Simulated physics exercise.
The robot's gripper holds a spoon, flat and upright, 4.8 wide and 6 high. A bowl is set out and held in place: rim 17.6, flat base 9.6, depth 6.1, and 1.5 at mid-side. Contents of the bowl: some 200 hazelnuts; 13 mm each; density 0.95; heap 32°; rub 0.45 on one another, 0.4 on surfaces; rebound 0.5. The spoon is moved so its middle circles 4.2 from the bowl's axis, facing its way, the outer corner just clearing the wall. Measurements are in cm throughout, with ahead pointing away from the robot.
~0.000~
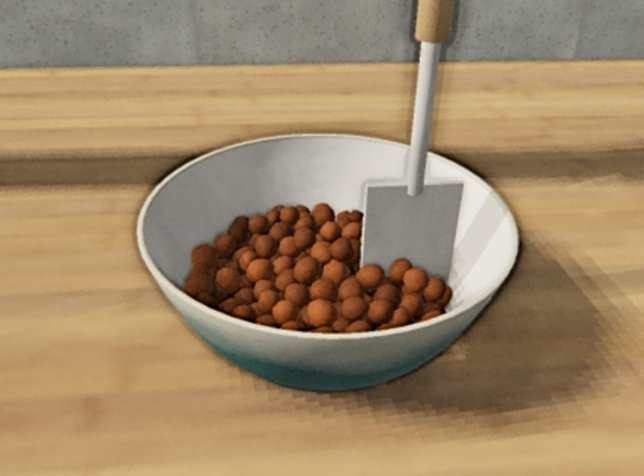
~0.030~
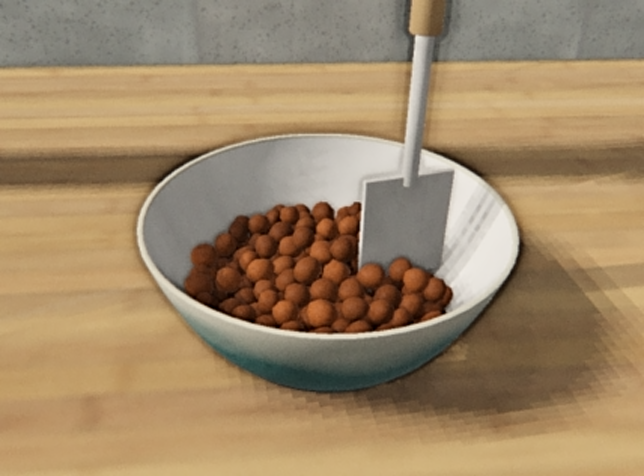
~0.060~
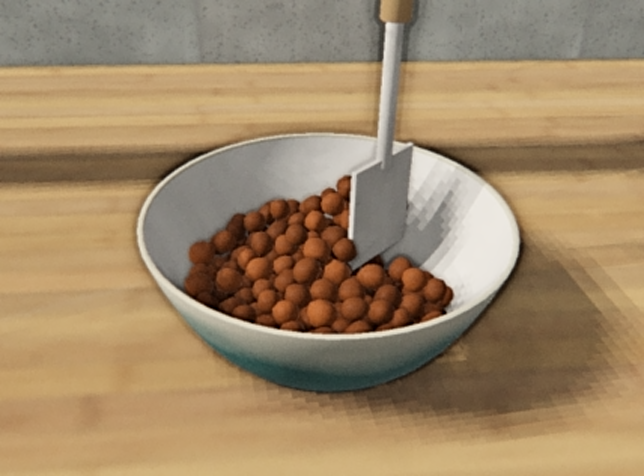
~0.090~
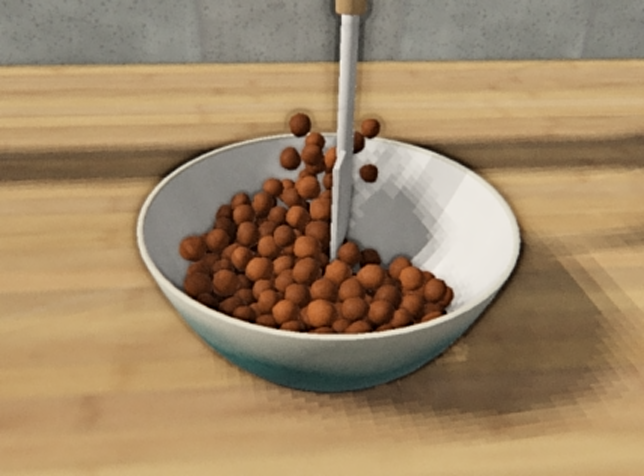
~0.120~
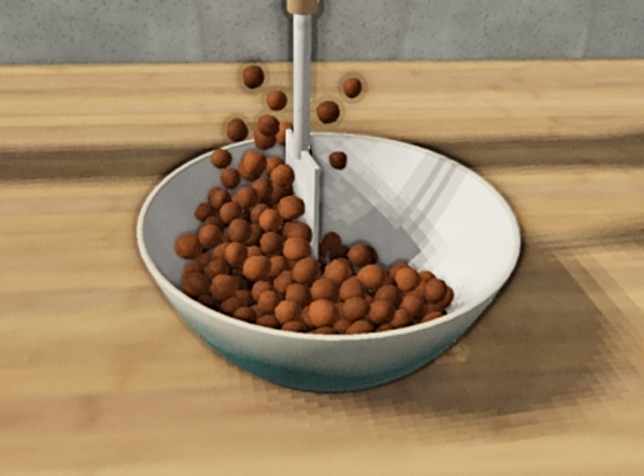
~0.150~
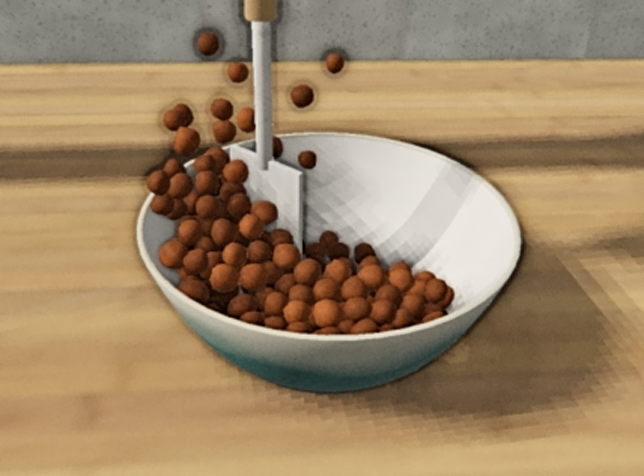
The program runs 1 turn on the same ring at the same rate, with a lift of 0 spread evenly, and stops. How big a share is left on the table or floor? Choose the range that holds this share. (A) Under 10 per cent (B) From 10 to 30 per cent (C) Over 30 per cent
(C) Over 30 per cent.
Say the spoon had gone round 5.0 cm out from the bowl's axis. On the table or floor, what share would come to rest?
It would be near 20 per cent.
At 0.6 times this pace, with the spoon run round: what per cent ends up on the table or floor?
It would come to around 10 percent.
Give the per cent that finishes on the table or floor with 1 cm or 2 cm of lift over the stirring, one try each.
First try about 35 per cent, second about 25 per cent.
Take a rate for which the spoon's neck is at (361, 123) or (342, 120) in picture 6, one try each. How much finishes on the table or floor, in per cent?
About 5 and 15 %.
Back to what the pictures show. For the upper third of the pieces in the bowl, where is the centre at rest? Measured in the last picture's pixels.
Near (345, 229).
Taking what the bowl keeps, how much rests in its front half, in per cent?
I'd put it near 35 per cent.
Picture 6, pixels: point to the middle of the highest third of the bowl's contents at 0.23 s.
I'd put it at around (267, 294).
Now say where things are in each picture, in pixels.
In the first picture, spoon neck at (419, 155), 0° round; upper third of the load around (308, 265), from x 200 to 440, top at y 215; 198 in the bowl.
In the second picture, spoon neck at (413, 147), 12° round; upper third of the load around (320, 259), from x 200 to 440, top at y 215.
In the third picture, spoon neck at (386, 131), 42° round; upper third of the load around (323, 243), from x 200 to 440, top at y 185.
In the fourth picture, spoon neck at (346, 121), 73° round; upper third of the load around (303, 231), from x 195 to 440, top at y 125.
In the fifth picture, spoon neck at (302, 121), 104° round; upper third of the load around (265, 217), from x 190 to 440, top at y 75; 195 in the bowl, 3 in flight or on the tool.
In the sixth picture, spoon neck at (264, 131), 136° round; upper third of the load around (224, 216), from x 160 to 440, top at y 45; 192 in the bowl, 6 in flight or on the tool.
By 0.23 s, 217° round, highest piece 12 above the table; 170 in the bowl, 28 in flight or on the tool.
By 0.31 s, 298° round, highest piece 12 above the table; 145 in the bowl, 11 on the table or floor, 42 in flight or on the tool.
By 0.54 s, 0° round, highest piece 5 above the table; 121 in the bowl, 77 on the table or floor.
By 1.24 s, 0° round, highest piece 5 above the table; 121 in the bowl, 77 on the table or floor.
Final count, 121 in the bowl, 77 on the table or floor. That is 39 % on the table or floor.
